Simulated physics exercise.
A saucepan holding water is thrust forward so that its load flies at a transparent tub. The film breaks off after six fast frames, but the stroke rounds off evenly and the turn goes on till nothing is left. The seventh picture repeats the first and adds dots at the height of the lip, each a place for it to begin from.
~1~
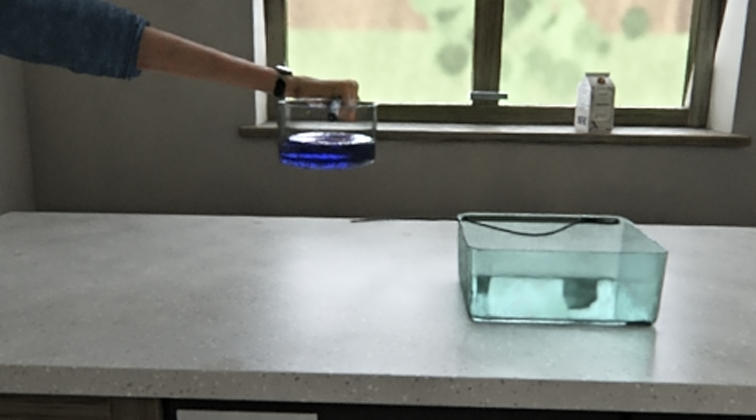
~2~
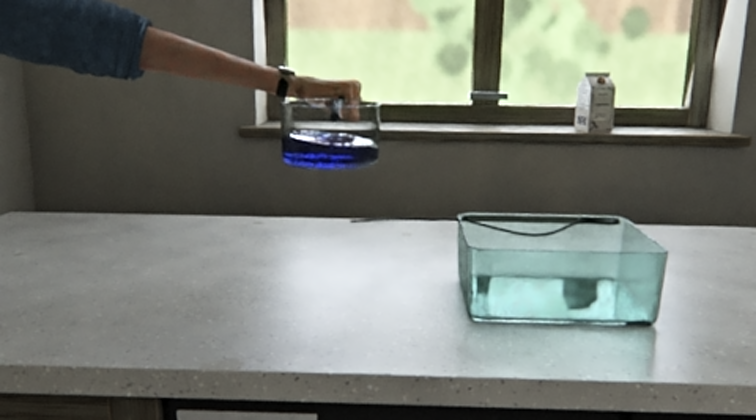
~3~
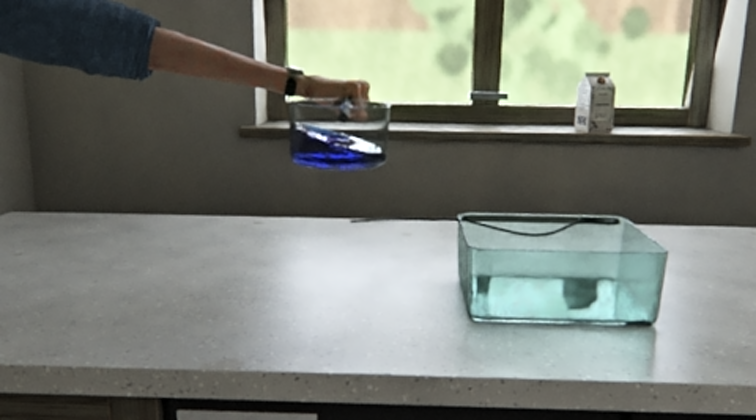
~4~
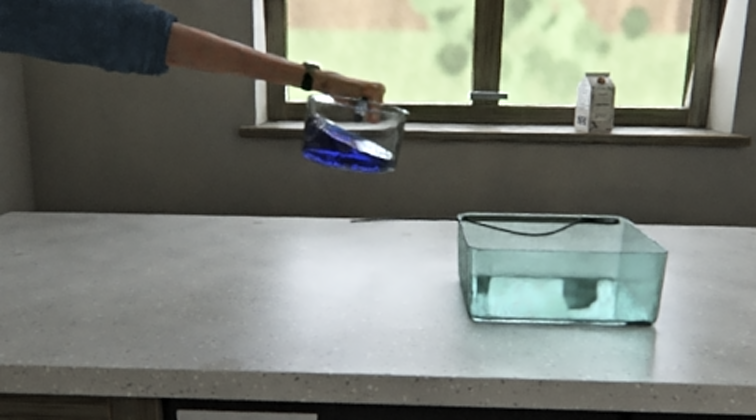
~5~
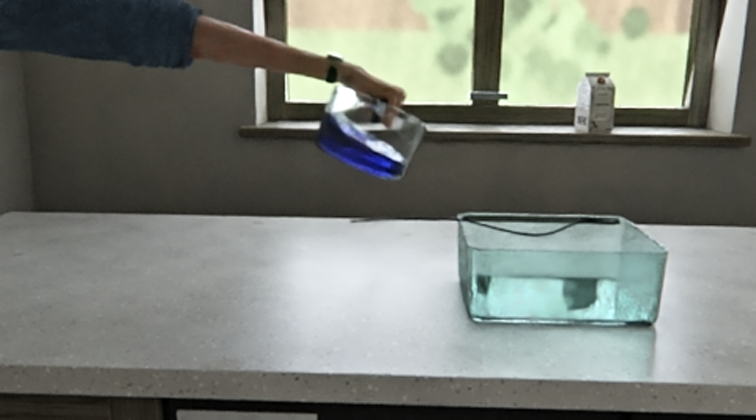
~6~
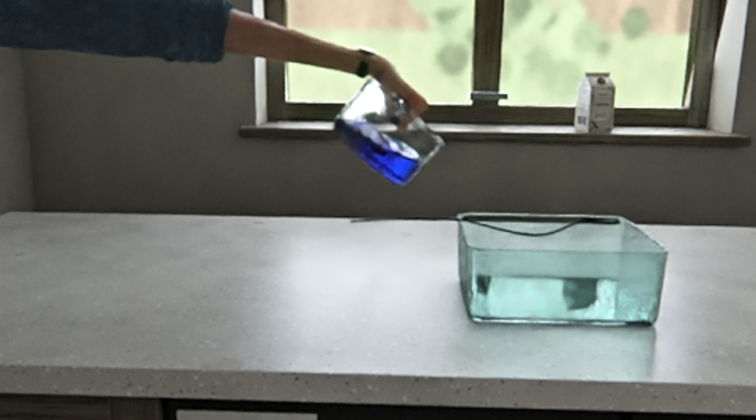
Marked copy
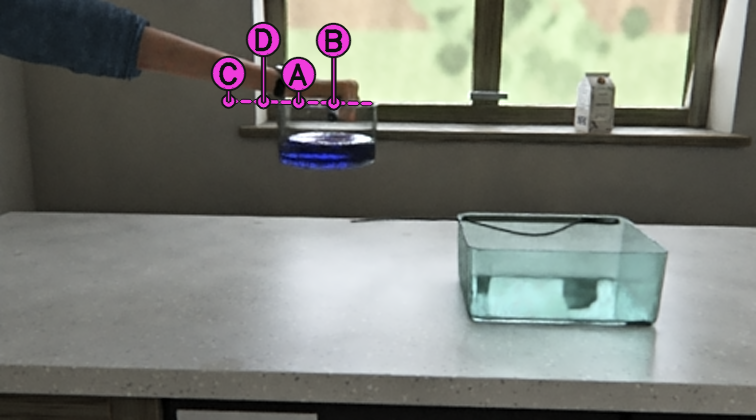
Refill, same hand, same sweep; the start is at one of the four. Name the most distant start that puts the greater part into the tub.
The answer is place B.
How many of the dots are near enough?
One of the four.
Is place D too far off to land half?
Yes, that goes wrong.
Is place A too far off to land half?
Yes, that goes wrong.
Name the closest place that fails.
A.
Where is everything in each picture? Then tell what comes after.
In the first picture, upright, lip at (375, 103); tub from (467, 319) to (657, 323); nothing has left yet.
In the second picture, upright, lip at (379, 103); nothing has left yet.
In the third picture, upright, lip at (388, 104); nothing has left yet.
In the fourth picture, tipped about 9°, lip at (405, 112); nothing has left yet.
In the fifth picture, tipped about 22°, lip at (426, 125); nothing has left yet.
In the sixth picture, tipped about 40°, lip at (443, 142); nothing has left yet.
On the marked copy, A at (298, 102); B at (333, 102); C at (228, 101); D at (263, 101).
With A, about 30 % lands in the tub, 66 % falls short and 4 % goes beside or beyond.
With B, about 65 % lands in the tub, 24 % falls short and 11 % goes beside or beyond.
With C, about 0 % lands in the tub, 100 % falls short.
With D, about 0 % lands in the tub, 98 % falls short.
